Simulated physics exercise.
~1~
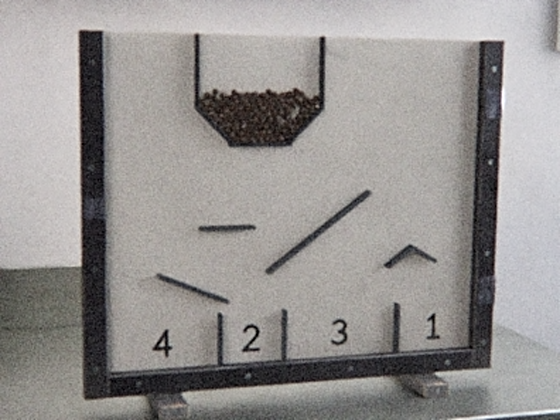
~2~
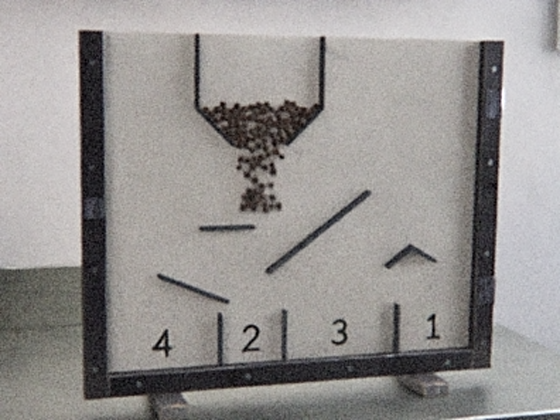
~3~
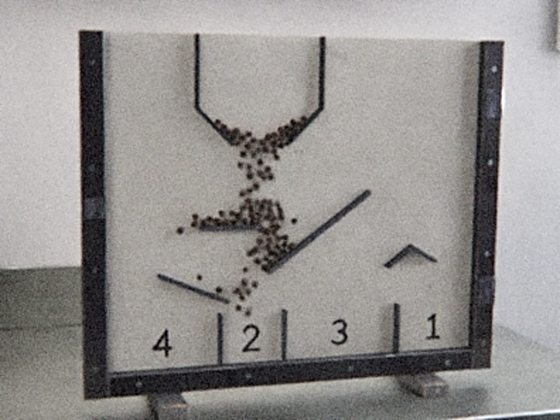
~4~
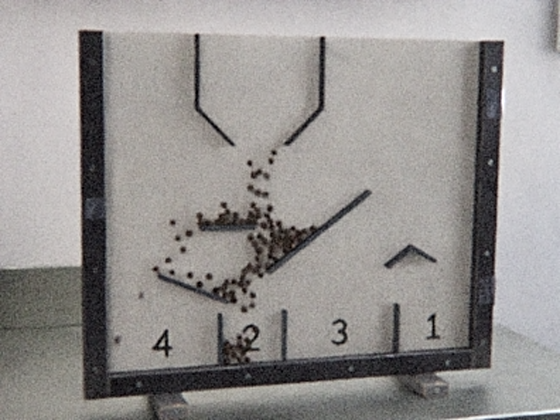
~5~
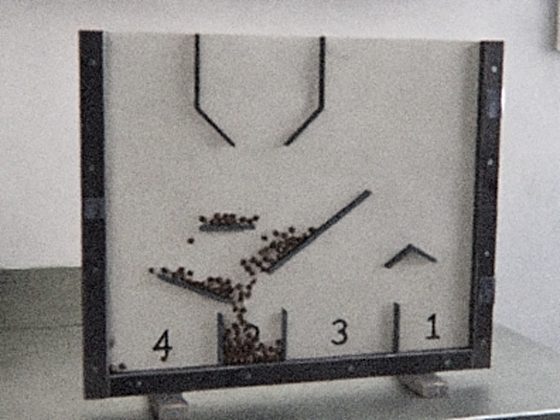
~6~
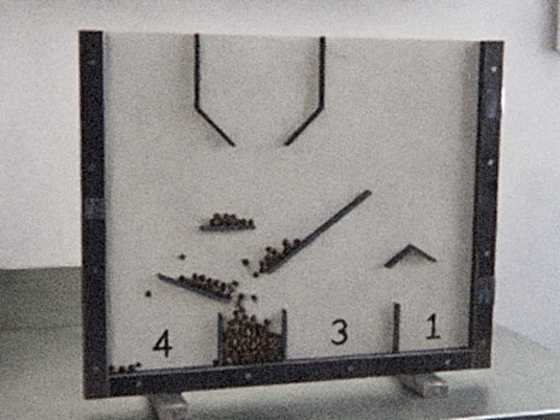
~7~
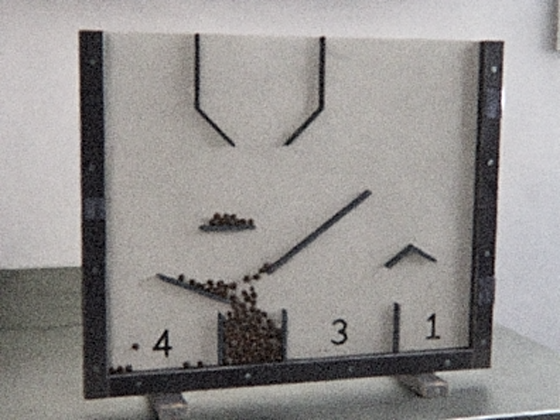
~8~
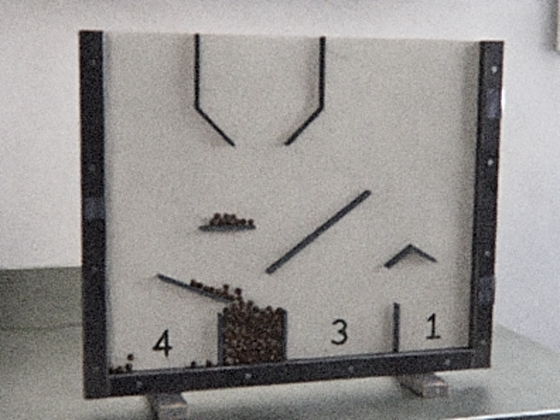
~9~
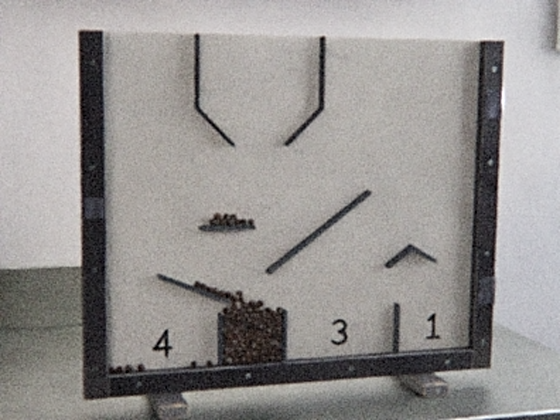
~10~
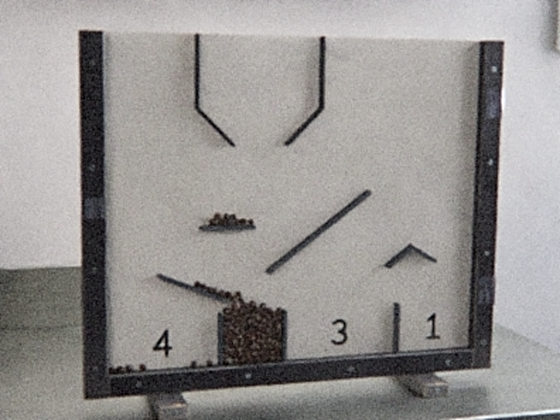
Dark brown pellets fill a black-edged hopper at the top of a pale upright panel, framed in black and standing on small feet on a grey table, seen from the front by a still camera. Below are fixed dark ledges and four numbered bins. The pellets pour out, strike the short flat ledge and the long slanted one, and spill down into the second bin from the left. Some bounce left onto the lower sloping ledge, and a few drop into the leftmost bin. Finally, the narrow bin is heaped full, small piles remain on two left ledges, and the two right bins stay empty.
